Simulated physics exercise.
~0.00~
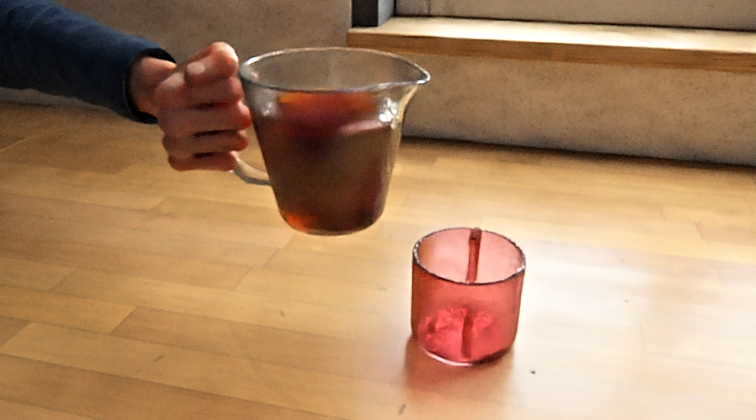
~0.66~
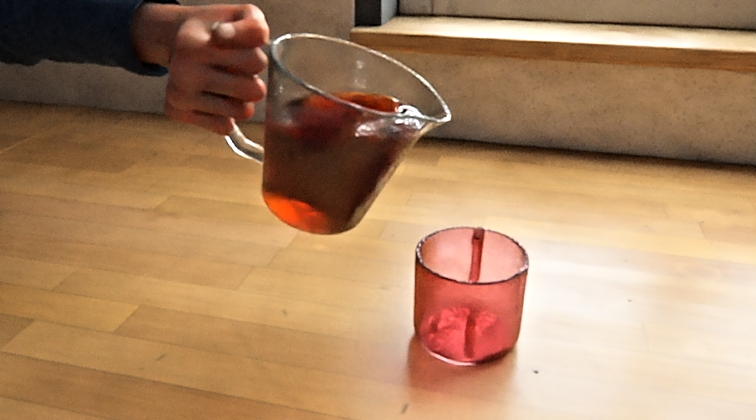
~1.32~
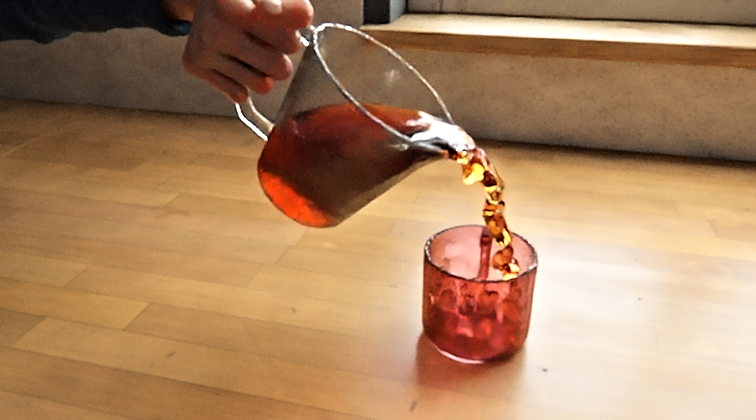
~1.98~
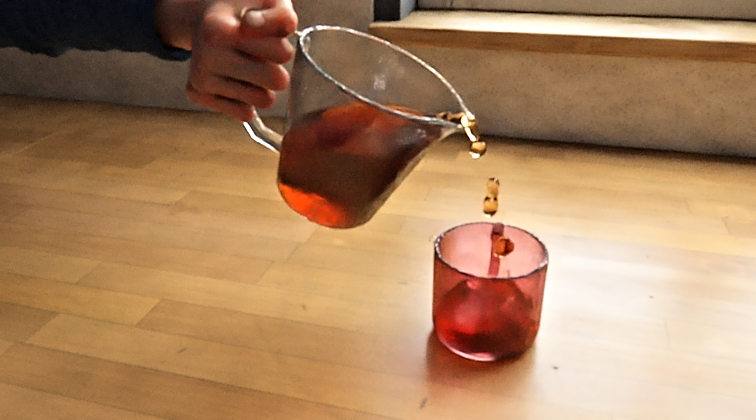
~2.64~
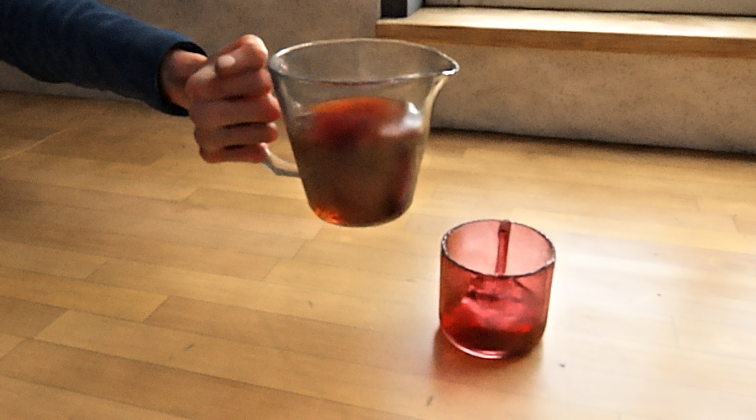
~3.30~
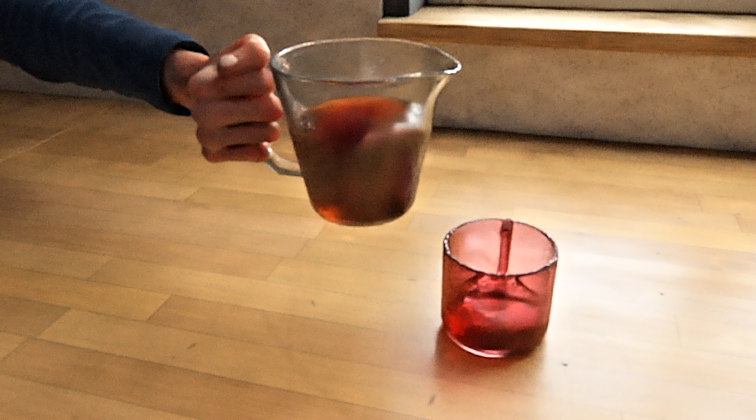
The clip opens with a hand in a dark blue sleeve holding a clear, flared jug of reddish-brown tea above a wooden worktop, beside an empty, translucent red mug. The hand tips the jug to the right, bringing its spout down toward the mug. As it tilts further, an amber stream arcs from the spout into the mug. The jug then begins to turn back, and the stream thins into separate drops. Finally the jug is upright and still held aloft, with plenty of tea left inside, while the mug holds a shallow amount.
